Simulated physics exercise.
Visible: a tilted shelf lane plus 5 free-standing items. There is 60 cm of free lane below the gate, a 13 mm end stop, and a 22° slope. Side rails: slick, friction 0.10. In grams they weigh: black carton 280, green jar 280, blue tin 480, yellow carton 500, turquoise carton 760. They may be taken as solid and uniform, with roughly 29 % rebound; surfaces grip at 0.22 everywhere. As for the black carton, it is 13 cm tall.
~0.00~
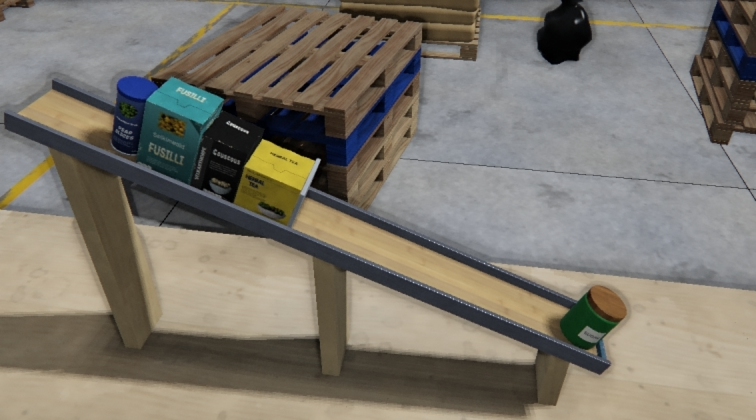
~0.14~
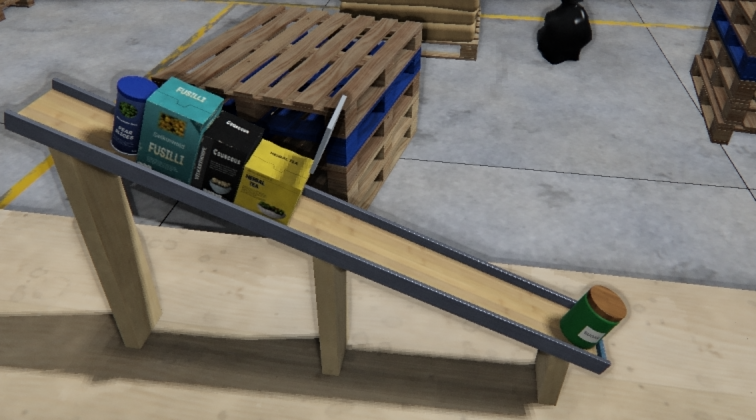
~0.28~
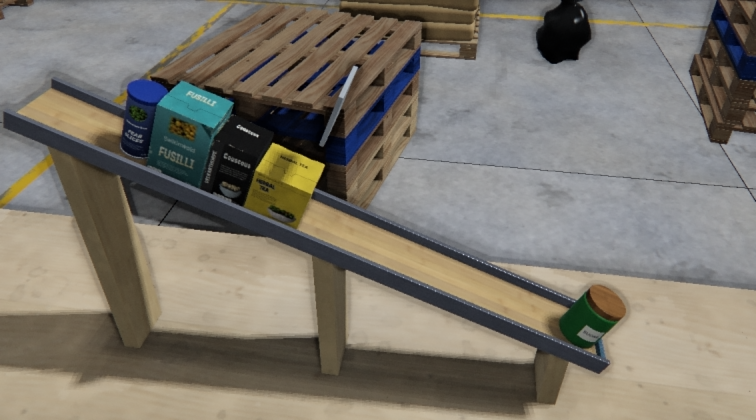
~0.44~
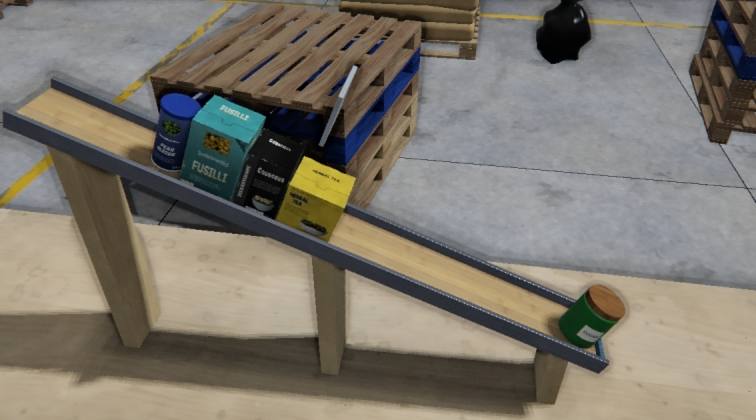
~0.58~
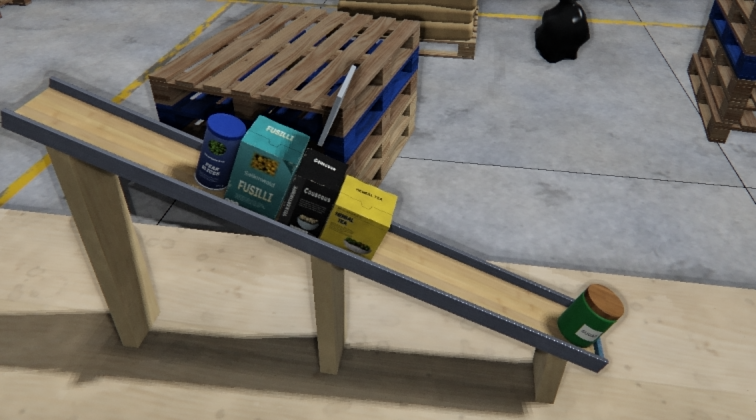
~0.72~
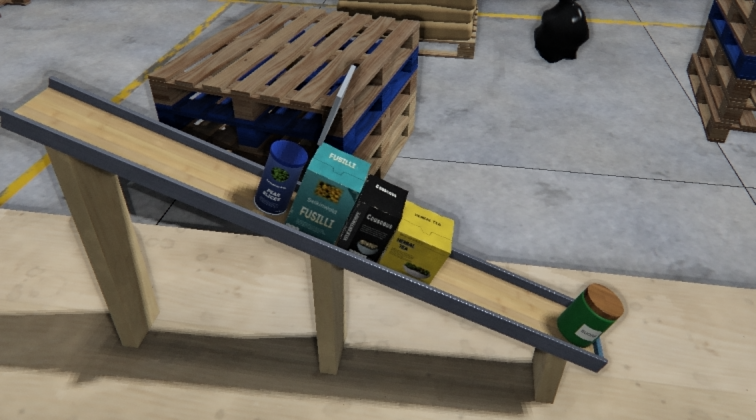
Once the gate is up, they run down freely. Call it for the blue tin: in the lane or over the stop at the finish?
Final spot: In the lane.
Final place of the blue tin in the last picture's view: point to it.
It finishes at roughly (425, 236).
Around 0.82 s, leader 27 cm from the stop; blue tin near (332, 201).
Around 1.02 s, leader 8 cm from the stop; blue tin near (425, 228); turquoise carton tipped 11° against what carries it; black carton tipped 11° against what carries it.
Finally (1.9 s), all 5 in the lane. In the last view, blue tin near (425, 236).
